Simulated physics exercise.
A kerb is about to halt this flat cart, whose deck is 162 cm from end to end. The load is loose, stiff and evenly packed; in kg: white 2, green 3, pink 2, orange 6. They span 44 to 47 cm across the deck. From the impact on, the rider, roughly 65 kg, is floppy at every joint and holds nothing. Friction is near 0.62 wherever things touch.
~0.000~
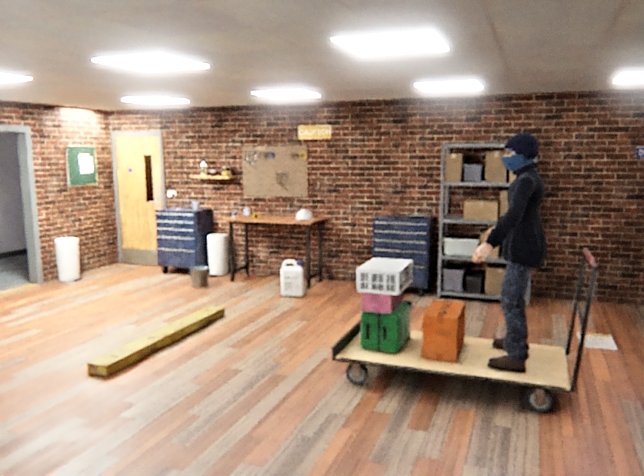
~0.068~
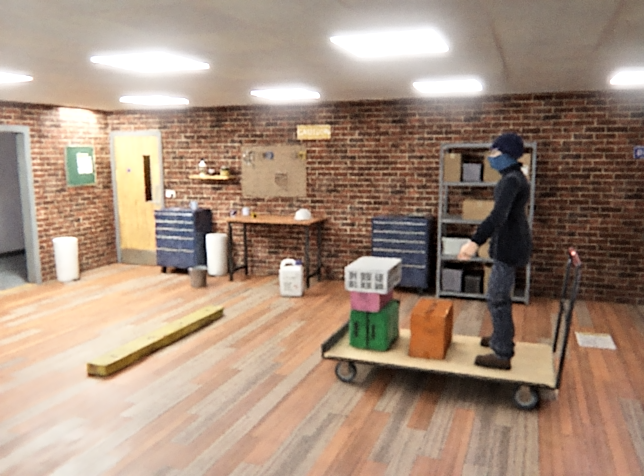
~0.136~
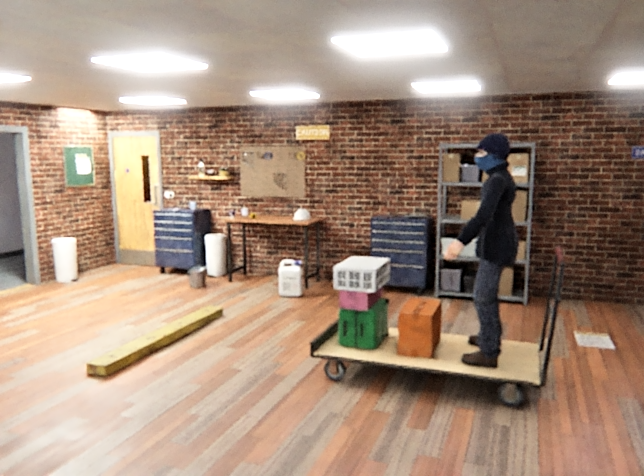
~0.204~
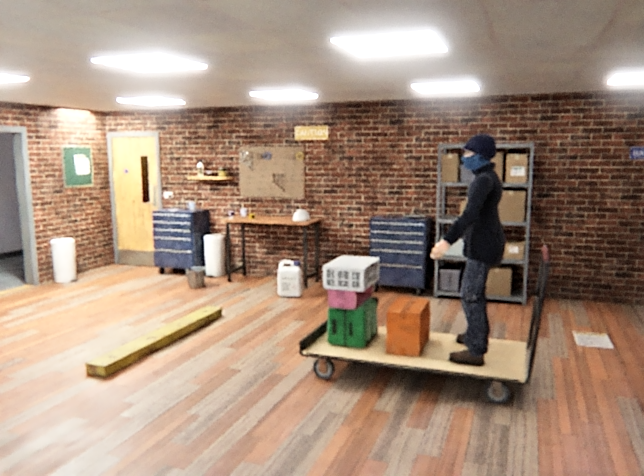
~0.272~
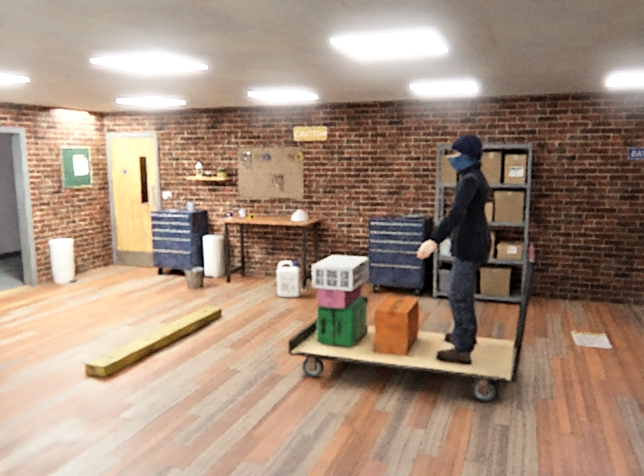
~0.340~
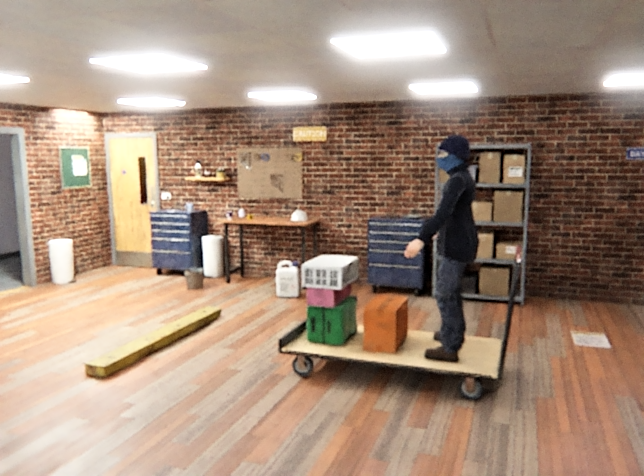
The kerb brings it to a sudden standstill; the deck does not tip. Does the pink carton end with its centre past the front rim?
At this pace the pink carton flies off.
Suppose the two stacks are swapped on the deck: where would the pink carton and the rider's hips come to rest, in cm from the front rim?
Then pink 40 behind, hips 100 behind.
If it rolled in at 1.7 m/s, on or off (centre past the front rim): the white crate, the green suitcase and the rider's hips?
Then white off, green on, hips on.
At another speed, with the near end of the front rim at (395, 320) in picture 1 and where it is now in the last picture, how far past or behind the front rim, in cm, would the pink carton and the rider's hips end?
Then pink 60 past, hips 70 behind.
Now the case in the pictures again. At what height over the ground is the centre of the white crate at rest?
Some 15 cm up.
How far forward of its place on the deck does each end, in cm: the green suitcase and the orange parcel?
Forward: Green 20, orange 30.
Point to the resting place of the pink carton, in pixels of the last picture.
At about (142, 327).
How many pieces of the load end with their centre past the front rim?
The count is 2.
After 1.40 s the deck stops.
After 1.65 s the pink carton is 11 cm behind the rim, tilted 20°, near (172, 275) in the last picture's view.
After 1.95 s the pink carton is 4 cm past the rim, tilted 30°, near (158, 277) in the last picture's view.
After 2.40 s the pink carton is 28 cm past the rim, tilted 100°, near (140, 319) in the last picture's view.
At rest, 4.4 s, past the rim, white crate and pink carton; behind it, green suitcase, orange parcel and the rider's hips.
